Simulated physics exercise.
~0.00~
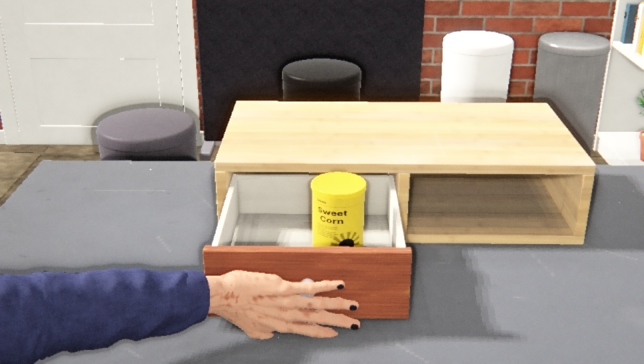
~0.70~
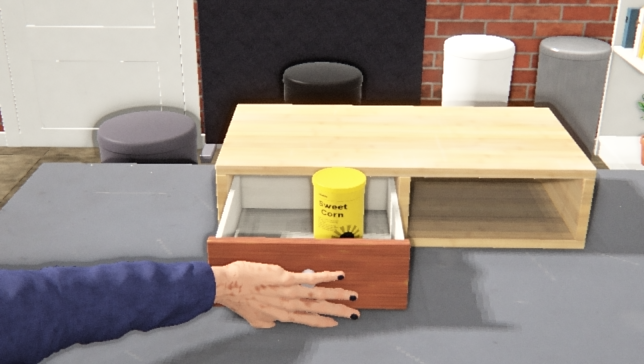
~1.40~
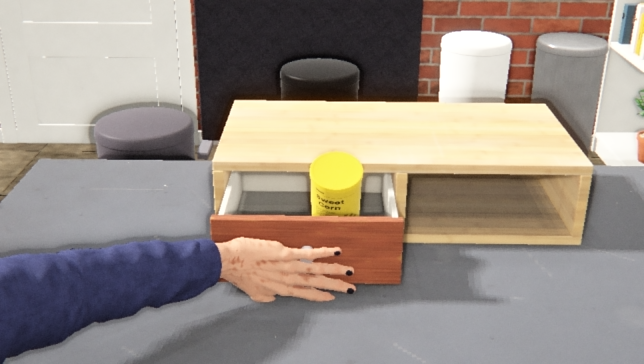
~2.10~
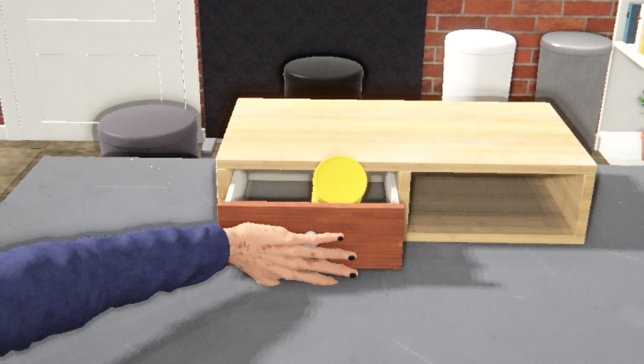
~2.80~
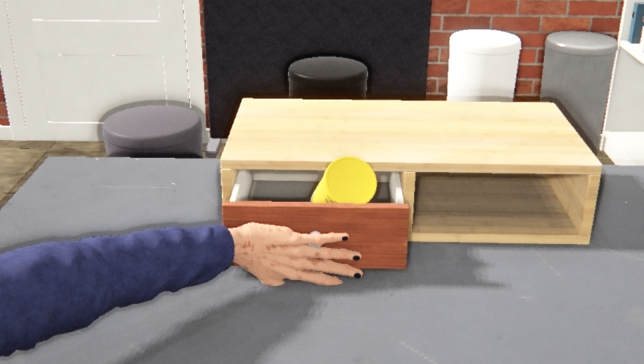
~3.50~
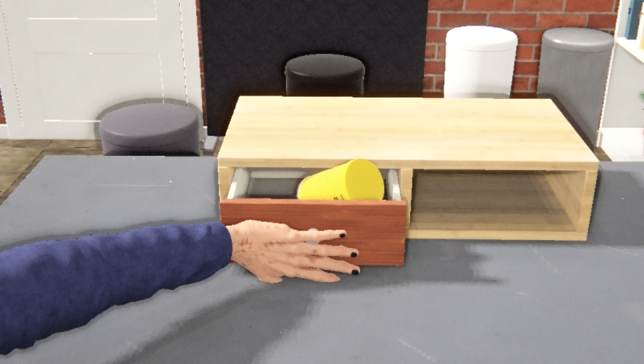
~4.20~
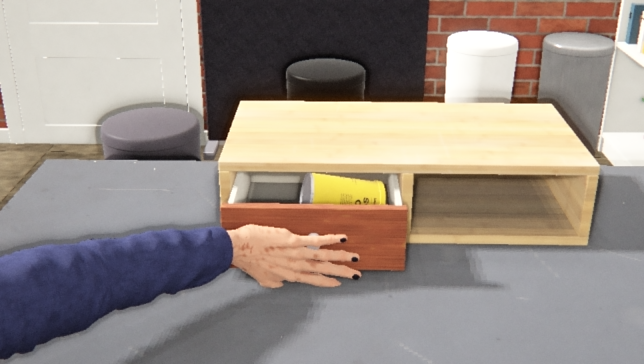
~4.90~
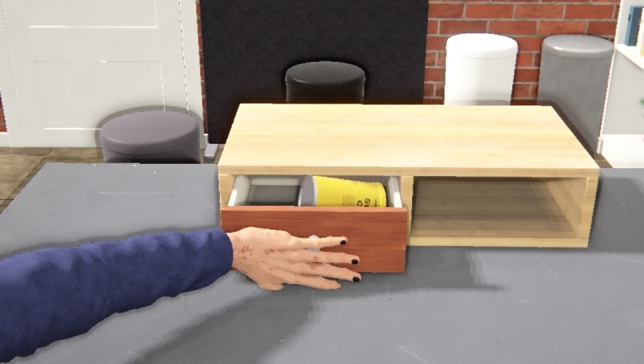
A hand pushes a drawer partway in, and the yellow can inside tips over, leaving it ajar.
